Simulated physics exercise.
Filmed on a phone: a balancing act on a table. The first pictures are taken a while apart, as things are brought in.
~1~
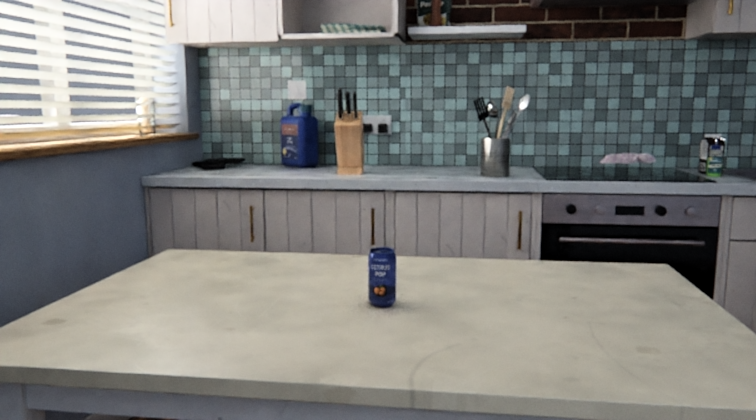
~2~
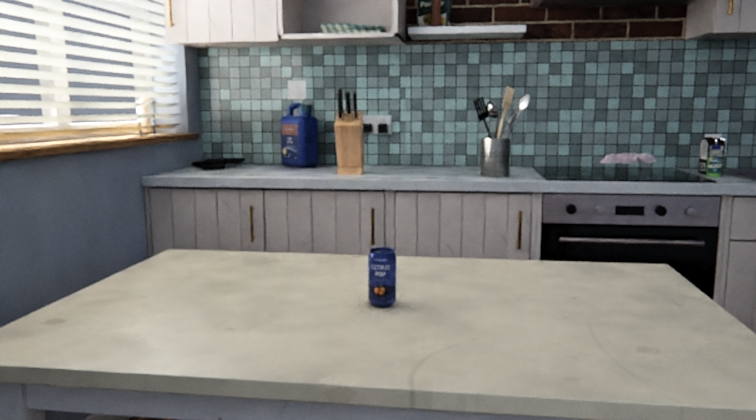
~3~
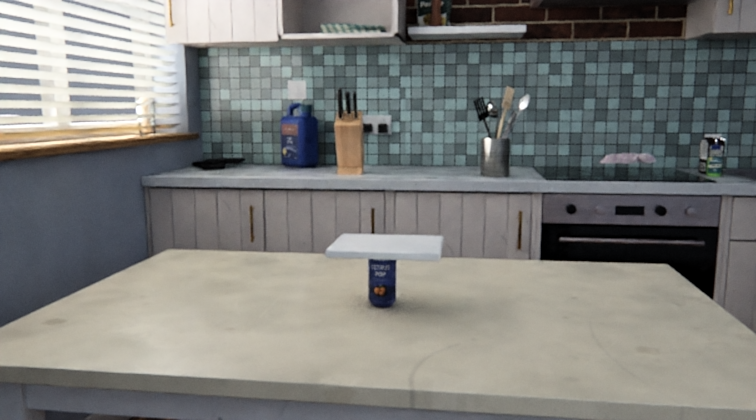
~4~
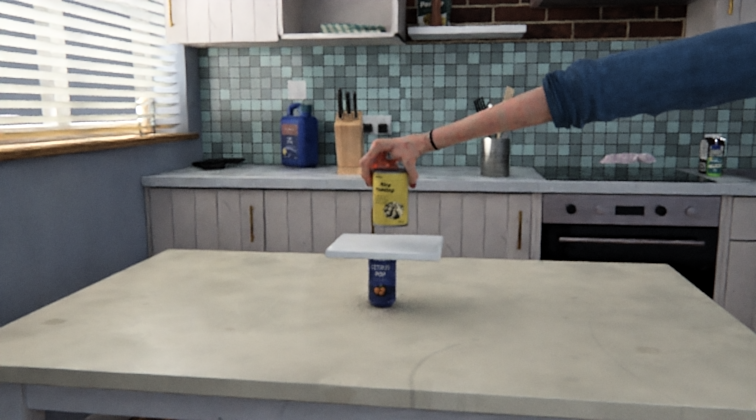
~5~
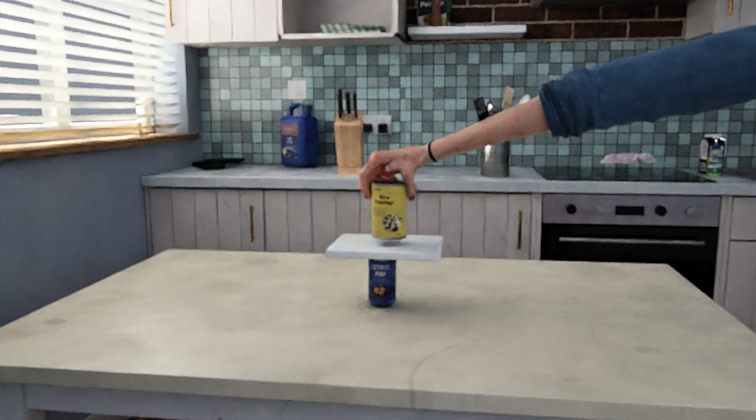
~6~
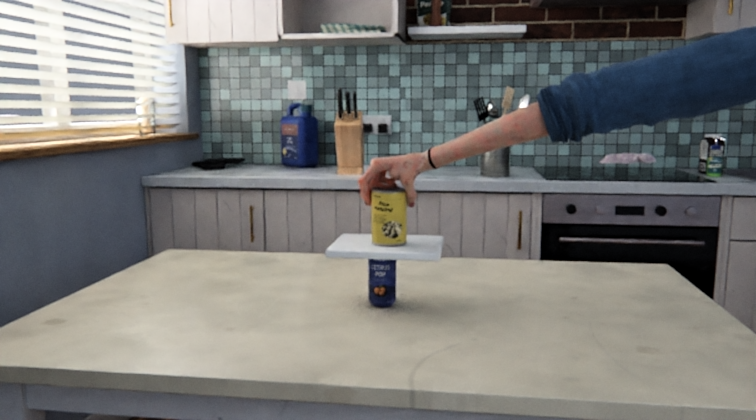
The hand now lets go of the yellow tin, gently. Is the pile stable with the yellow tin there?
The stack keeps its balance.
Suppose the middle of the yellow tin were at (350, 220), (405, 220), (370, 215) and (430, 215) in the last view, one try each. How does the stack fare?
In the first case it gives way; in the second case it comes apart; in the third case it keeps its balance; in the fourth case it comes apart.
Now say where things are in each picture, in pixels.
In the first picture, the last thing is not in view yet.
In the second picture, the last thing is not in view yet.
In the third picture, the last thing is not in view yet; white lid (387, 246).
In the fourth picture, on its way; yellow tin (391, 197); white lid (387, 246).
In the fifth picture, on its way; yellow tin (389, 209); white lid (387, 246).
In the sixth picture, in place under the hand; yellow tin (389, 216); white lid (387, 246).
Then, 0.20 s past the last view, nothing moves.
Then, 0.40 s past the last view, yellow tin resting near (389, 216).
Finally, all 3 still in place. Final places as the last picture's camera would see them, yellow tin near (389, 216). The stack holds.
